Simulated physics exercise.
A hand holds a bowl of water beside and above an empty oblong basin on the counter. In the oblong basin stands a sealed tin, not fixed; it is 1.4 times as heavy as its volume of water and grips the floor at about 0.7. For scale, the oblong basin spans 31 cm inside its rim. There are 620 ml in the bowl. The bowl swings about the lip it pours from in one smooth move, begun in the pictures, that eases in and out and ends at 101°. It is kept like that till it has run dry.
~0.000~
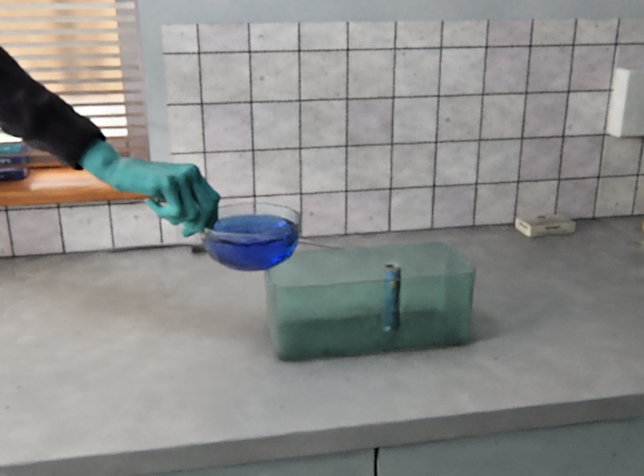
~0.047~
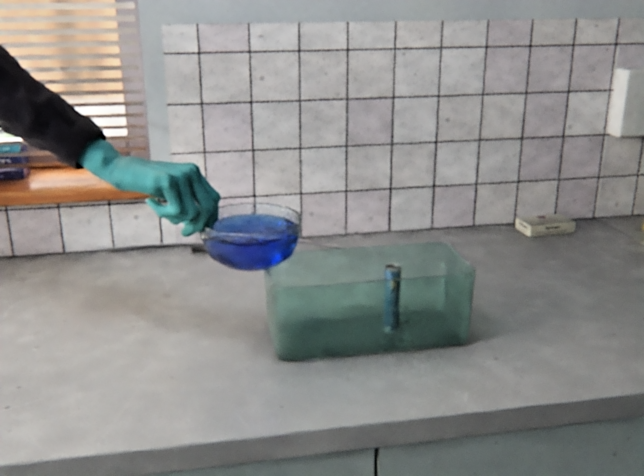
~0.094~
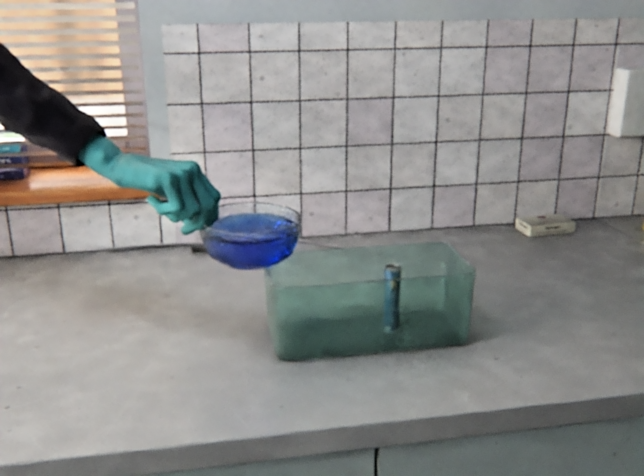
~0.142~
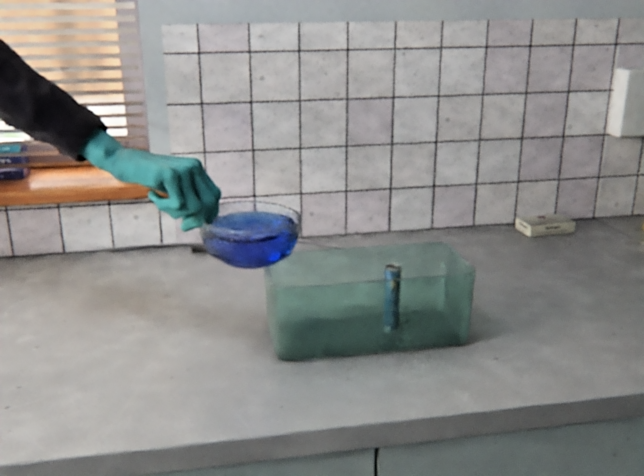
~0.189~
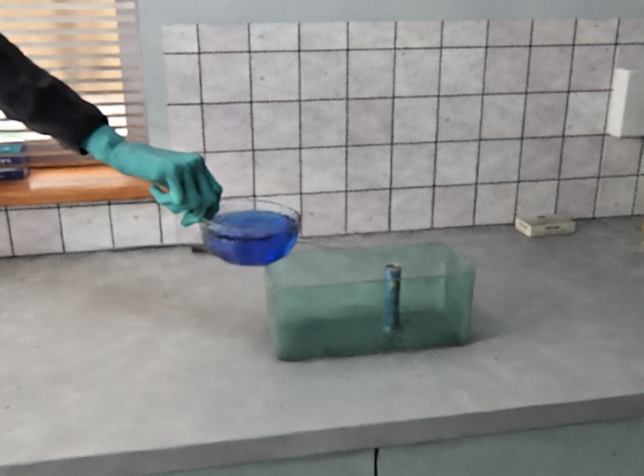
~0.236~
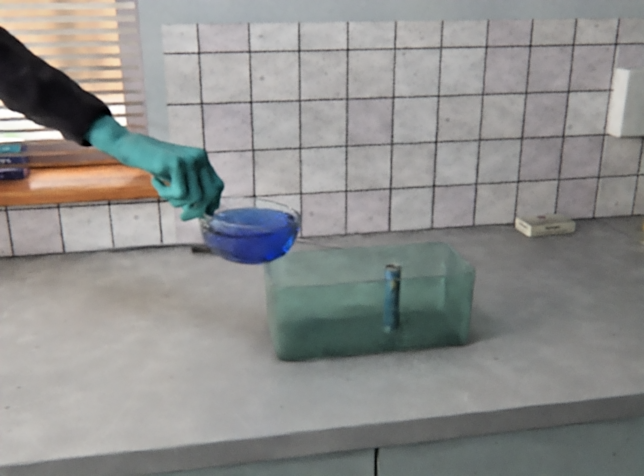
A gloved hand slightly tilts a bowl of blue liquid beside and above an oblong basin.
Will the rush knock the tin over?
The tin stays up.
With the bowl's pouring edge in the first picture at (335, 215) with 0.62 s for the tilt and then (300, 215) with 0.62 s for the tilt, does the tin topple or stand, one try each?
First it stays up; then it topples.
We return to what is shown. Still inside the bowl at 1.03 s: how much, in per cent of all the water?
About 6 per cent.
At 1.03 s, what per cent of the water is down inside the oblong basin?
Some 84 per cent.
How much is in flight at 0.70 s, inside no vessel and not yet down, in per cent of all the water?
About 30 per cent.
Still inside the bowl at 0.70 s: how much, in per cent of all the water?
Some 58 per cent.
By 0.70 s the tilt is 58° and 58 per cent is still to pour; the tin stands where it began.
By 1.03 s the tilt is 93° and 6 per cent is still to pour; the tin stands where it began.
By 1.39 s the tilt is 101° and 0 per cent is still to pour; the tin stands where it began.
By 1.77 s the tilt is 101° and 0 per cent is still to pour; the tin stands where it began.
At rest the tin stands where it began.
